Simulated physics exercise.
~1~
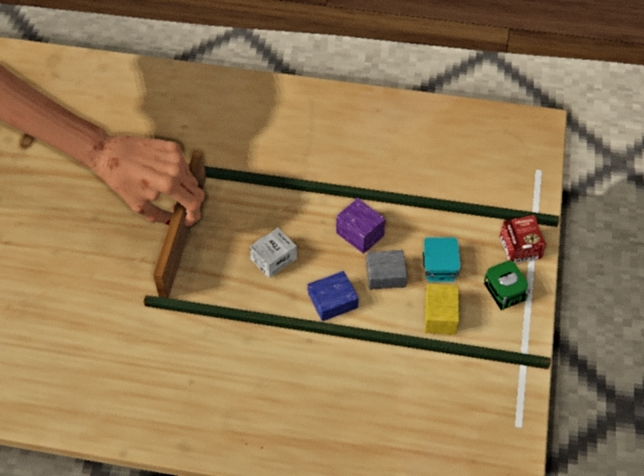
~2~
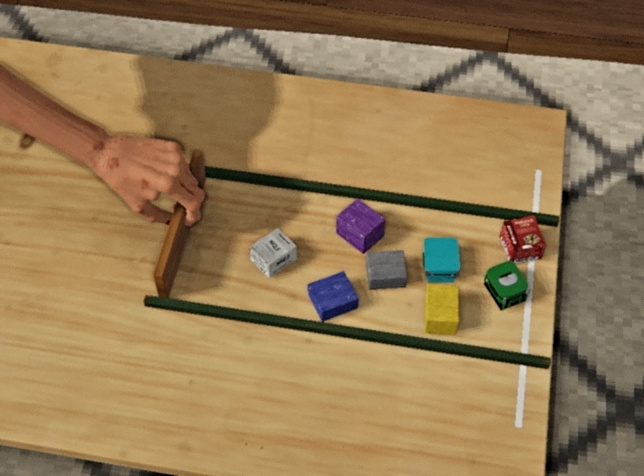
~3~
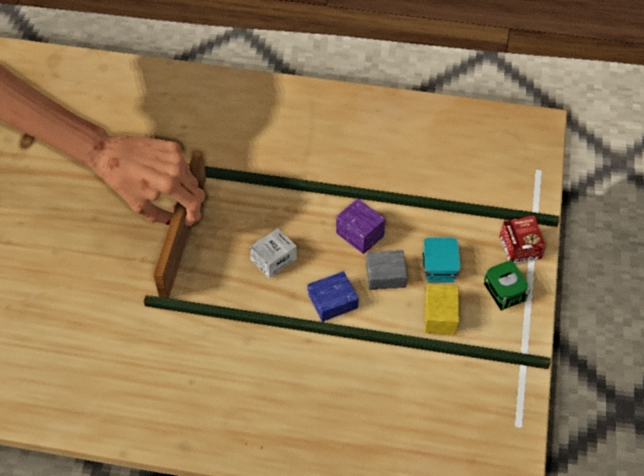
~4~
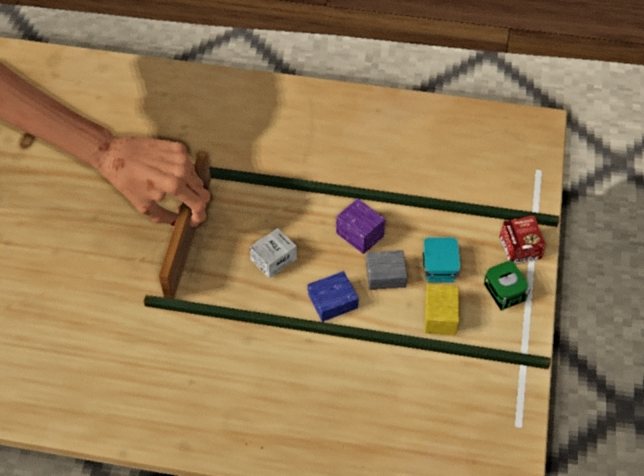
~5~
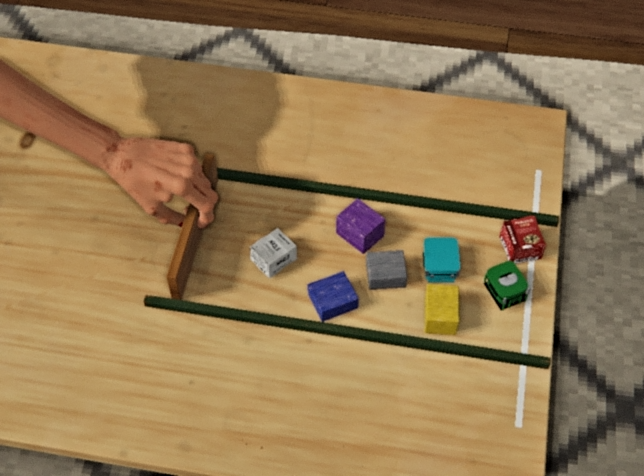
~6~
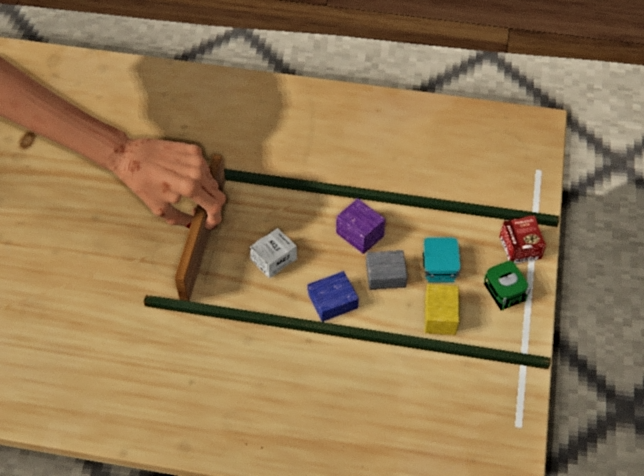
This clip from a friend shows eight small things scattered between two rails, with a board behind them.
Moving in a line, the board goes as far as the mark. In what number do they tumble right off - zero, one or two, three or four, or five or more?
Five or more tumble off.
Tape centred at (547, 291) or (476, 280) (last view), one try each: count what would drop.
Taking the two tries in order, the numbers are 8 and 1.
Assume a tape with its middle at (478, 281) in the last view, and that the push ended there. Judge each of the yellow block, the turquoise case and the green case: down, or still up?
For the yellow block: It stays. For the turquoise case: It stays. For the green case: It drops.
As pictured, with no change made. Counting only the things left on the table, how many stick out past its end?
The count would be 3.
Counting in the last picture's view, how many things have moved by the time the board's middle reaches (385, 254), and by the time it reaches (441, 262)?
I get 5 at the one place and 8 at the other.
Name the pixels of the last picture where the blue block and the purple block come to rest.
They end up close to (547, 339) and (553, 245).
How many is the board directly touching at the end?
Number: 3.
A little later, none off yet; red box at rest near (522, 240); green case at rest near (506, 285); yellow block at rest near (442, 310).
When it is over, the number that fall off is five or more; down, grey block, turquoise case, yellow block, green case and red box.
